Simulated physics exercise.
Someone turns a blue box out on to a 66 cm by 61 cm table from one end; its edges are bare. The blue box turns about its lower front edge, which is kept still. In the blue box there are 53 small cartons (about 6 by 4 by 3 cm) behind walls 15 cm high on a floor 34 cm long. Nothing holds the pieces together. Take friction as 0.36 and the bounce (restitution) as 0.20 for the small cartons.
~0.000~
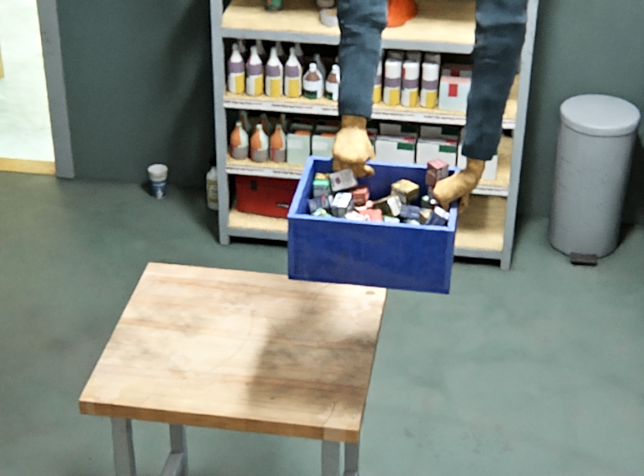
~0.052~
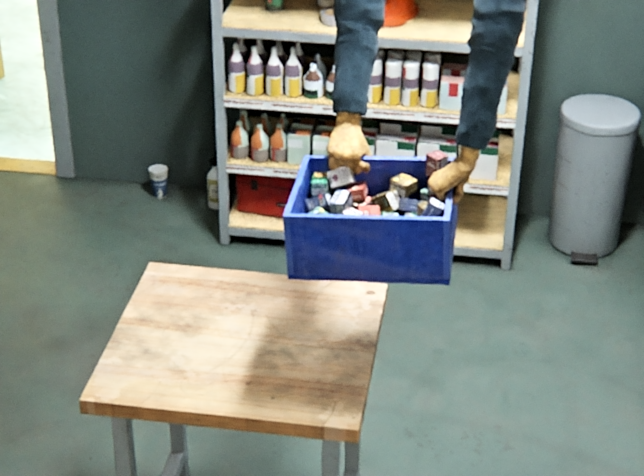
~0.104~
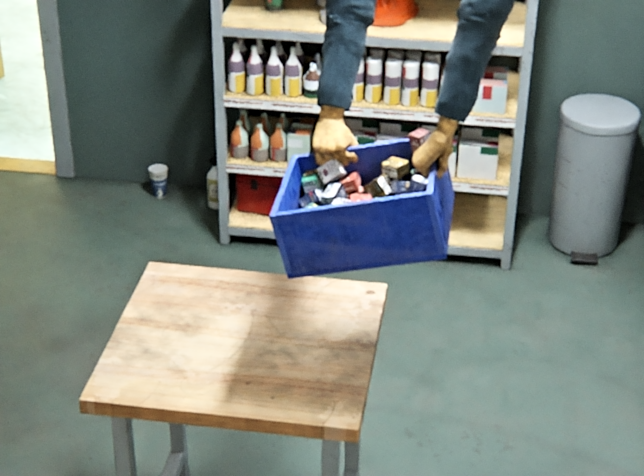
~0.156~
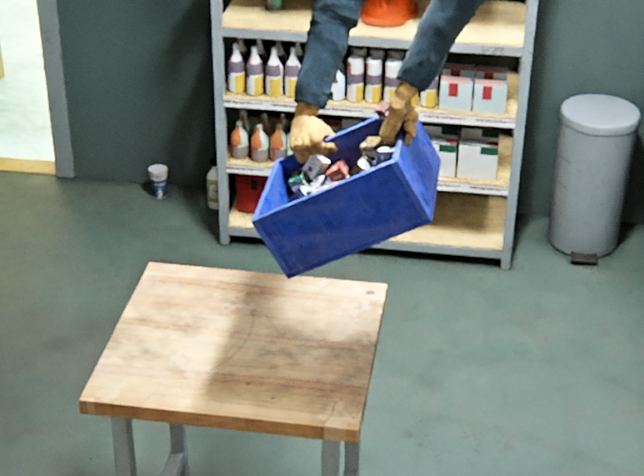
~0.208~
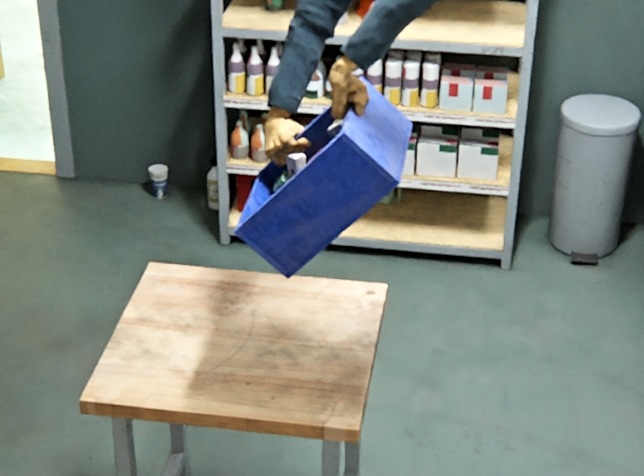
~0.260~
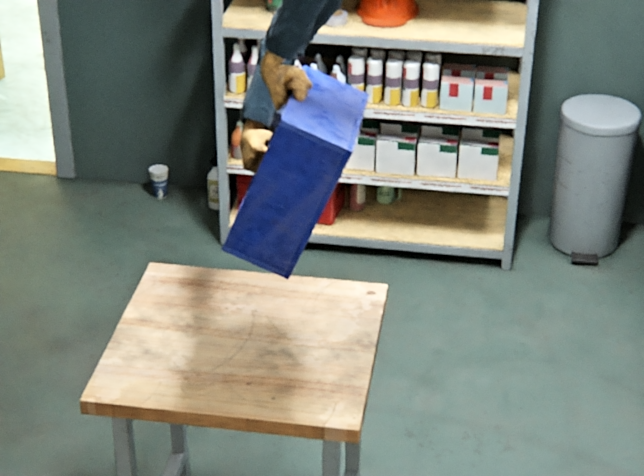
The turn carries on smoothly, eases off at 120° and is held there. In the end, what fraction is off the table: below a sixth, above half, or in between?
Expect over half of the load off the table.
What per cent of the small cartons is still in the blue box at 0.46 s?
Some 55 per cent.
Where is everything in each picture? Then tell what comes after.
In the first picture (we follow the rim corner now nearest the camera), blue box at (448, 229); tilt 0°; nothing out yet.
The second picture shows blue box at (443, 219); tilt 4°.
The third picture shows blue box at (426, 193); tilt 14°.
The fourth picture shows blue box at (391, 161); tilt 30°.
The fifth picture shows blue box at (340, 134); tilt 48°.
The sixth picture shows blue box at (279, 123); tilt 67°; nothing out yet.
After 0.46 s, tilt 119°; 29 still in the blue box and 24 in the air.
After 0.71 s, tilt 120°; 1 still in the blue box, 24 on the table top, 24 over the left end of the table and 4 in the air.
After 1.07 s, tilt 120°; 21 on the table top and 32 over the left end of the table.
Outcome (at 1.52 s), 20 on the table top and 33 over the left end of the table. Asked share, 33 of 53, 62 per cent.
